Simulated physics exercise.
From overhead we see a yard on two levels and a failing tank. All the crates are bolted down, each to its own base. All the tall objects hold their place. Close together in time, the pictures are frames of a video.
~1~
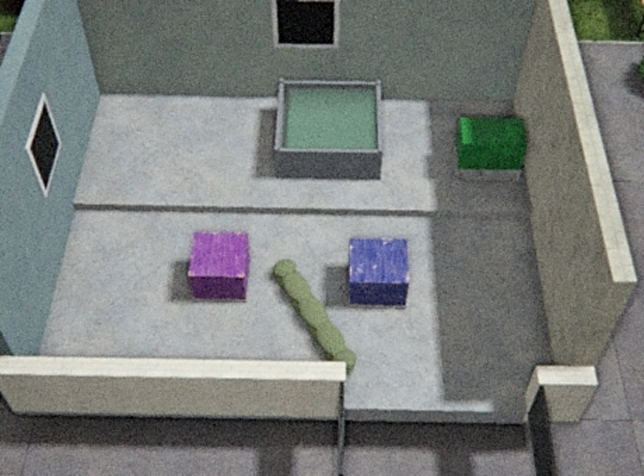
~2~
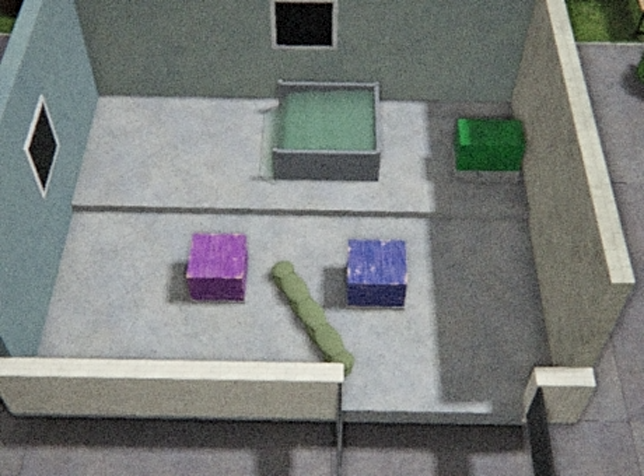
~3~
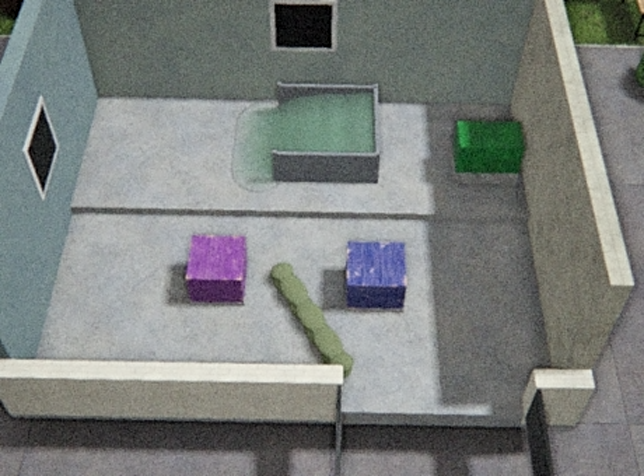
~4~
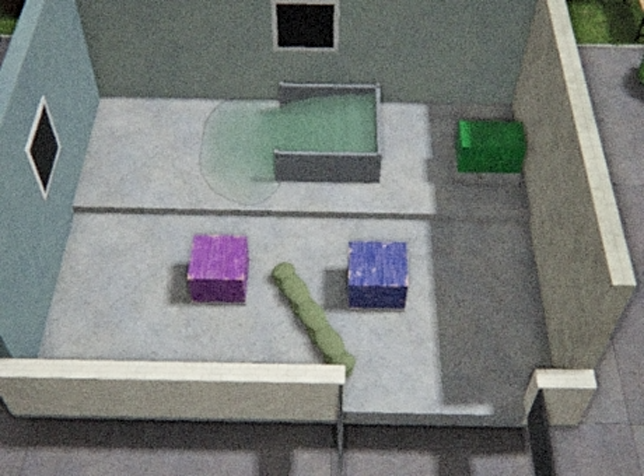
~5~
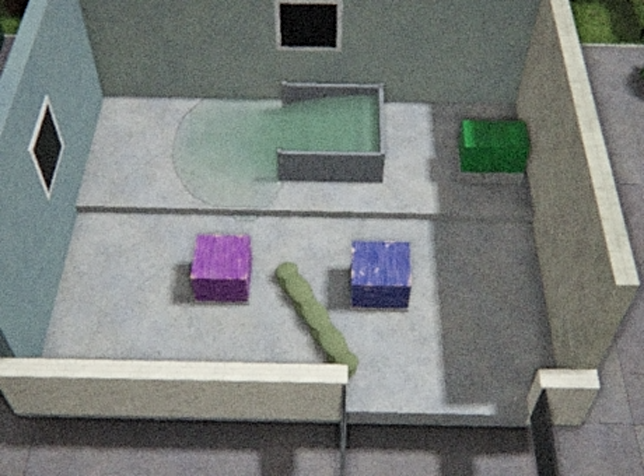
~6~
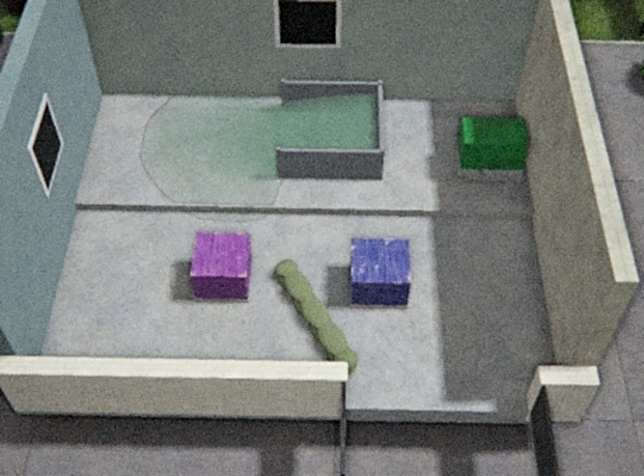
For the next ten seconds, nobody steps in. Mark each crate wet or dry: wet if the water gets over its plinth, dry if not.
Purple crate wet, blue crate dry, green crate dry.
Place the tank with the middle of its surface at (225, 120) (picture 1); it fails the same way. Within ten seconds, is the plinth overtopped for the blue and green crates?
Well, the blue crate holds out, and the green crate holds out as well.
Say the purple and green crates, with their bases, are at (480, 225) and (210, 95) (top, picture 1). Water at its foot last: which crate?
One in blue.
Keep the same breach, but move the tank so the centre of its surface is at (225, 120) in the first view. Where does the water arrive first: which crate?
Answer: The purple crate.
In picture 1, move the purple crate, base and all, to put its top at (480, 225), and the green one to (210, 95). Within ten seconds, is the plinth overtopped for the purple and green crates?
Looking at both, the purple crate is left untouched, and the green crate gets submerged.
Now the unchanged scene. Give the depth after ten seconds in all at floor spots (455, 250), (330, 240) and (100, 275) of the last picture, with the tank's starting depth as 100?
In the order asked, some 4, 4 and 8 in a hundred.
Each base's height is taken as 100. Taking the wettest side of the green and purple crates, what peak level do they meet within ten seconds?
Roughly 10 per cent for the first, 170 per cent for the second.
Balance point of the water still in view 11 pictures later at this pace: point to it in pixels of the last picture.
Centre of mass: Roughly (195, 149).
A moment on, water covers 25 % of the floor; the purple crate not reached, the blue crate not reached, the green crate not reached.
Next, water covers 30 % of the floor; the purple crate water round its plinth, the blue crate not reached, the green crate not reached.
Then, water covers 35 % of the floor; the purple crate water round its plinth, the blue crate not reached, the green crate not reached.
Later, water covers 55 % of the floor; the purple crate water round its plinth, the blue crate water round its plinth, the green crate not reached.
In the end, water covers 75 % of the floor; the purple crate was topped, the blue crate stayed above the water, the green crate stayed above the water.
